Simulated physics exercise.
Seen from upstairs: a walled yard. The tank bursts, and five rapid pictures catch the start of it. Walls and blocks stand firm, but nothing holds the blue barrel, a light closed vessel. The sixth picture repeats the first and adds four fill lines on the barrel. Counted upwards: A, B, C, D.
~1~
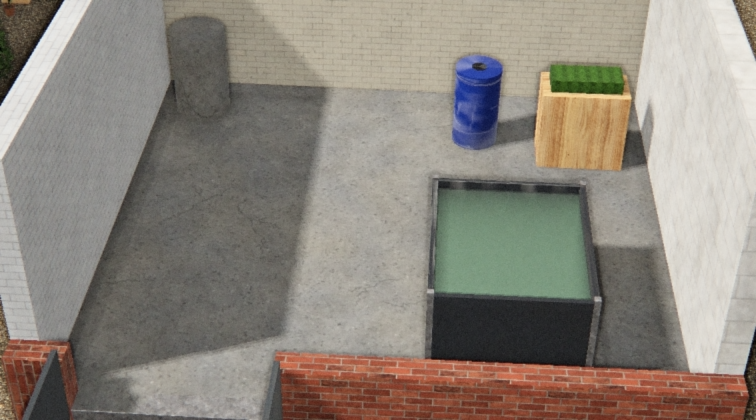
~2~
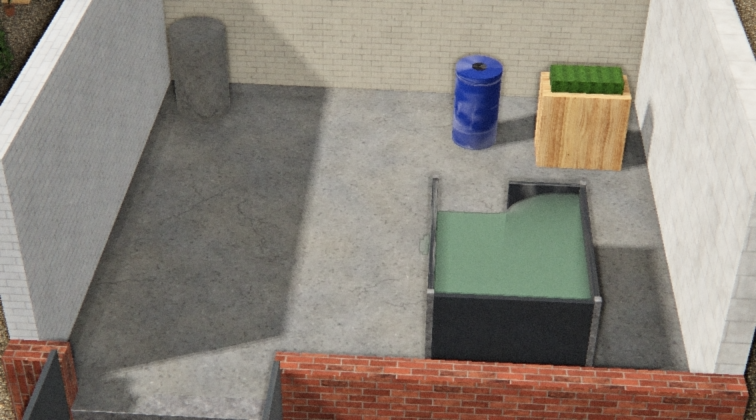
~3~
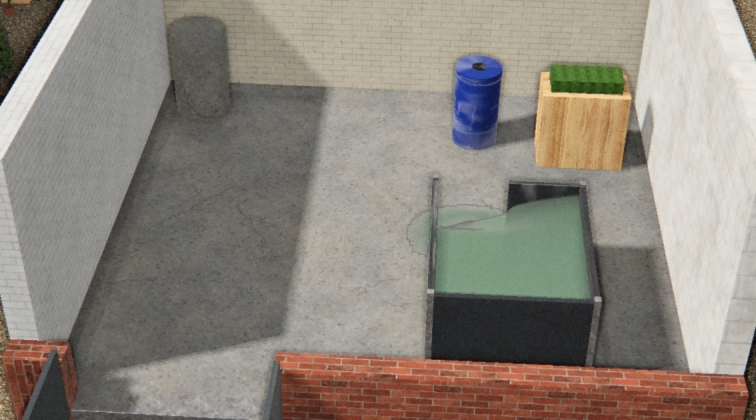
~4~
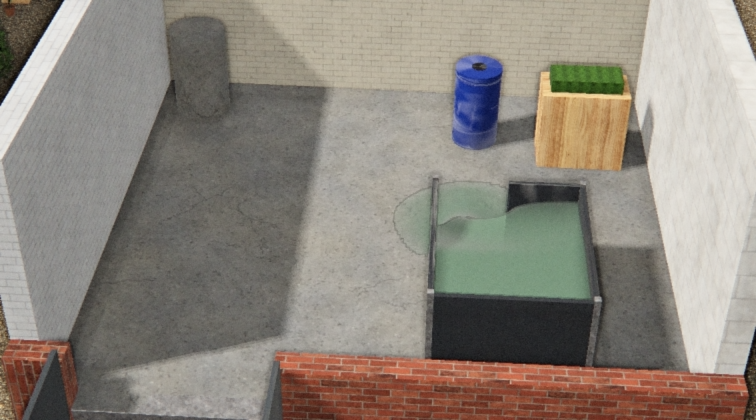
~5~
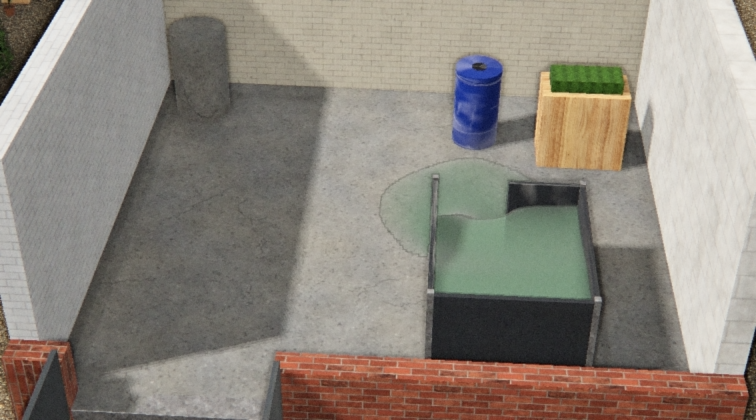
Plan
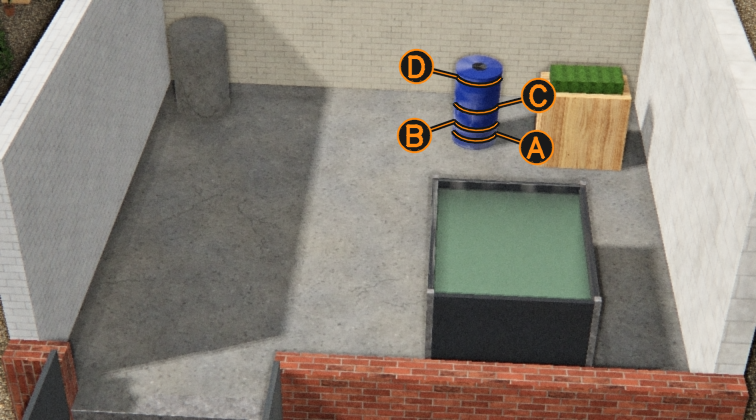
Greenish water spread out across the ground of a walled yard after a gap opened at the back left corner of a dark tank, while the blue barrel and wooden planter stayed still.
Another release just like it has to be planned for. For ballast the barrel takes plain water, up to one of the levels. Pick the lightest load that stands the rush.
Level C.
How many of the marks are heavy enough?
Two of them.
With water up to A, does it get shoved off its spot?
Yes, it does.
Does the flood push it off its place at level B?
Yes.
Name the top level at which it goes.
B.
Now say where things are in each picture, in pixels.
Lid of the blue barrel at (479, 67); tank full, its middle at (511, 244); open gate at (173, 351), in the first picture.
Water covers 1 % of the ground, mostly out of sight from here, in the second picture.
Water covers 3 % of the ground, mostly out of sight from here, in the third picture.
Water covers 6 % of the ground, mostly out of sight from here, in the fourth picture.
Lid of the blue barrel at (479, 67); 9 % of the ground under water, its edge towards the barrel at (466, 162), in the fifth picture.
In orange, A at (475, 140); B at (475, 130); C at (476, 112); D at (478, 85); from the bottom up A, B, C, D.
Choosing A, it is pushed about 3 times its own width away.
Choosing B, it is pushed about its own width away.
Choosing C, it does not move.
Choosing D, it does not move.
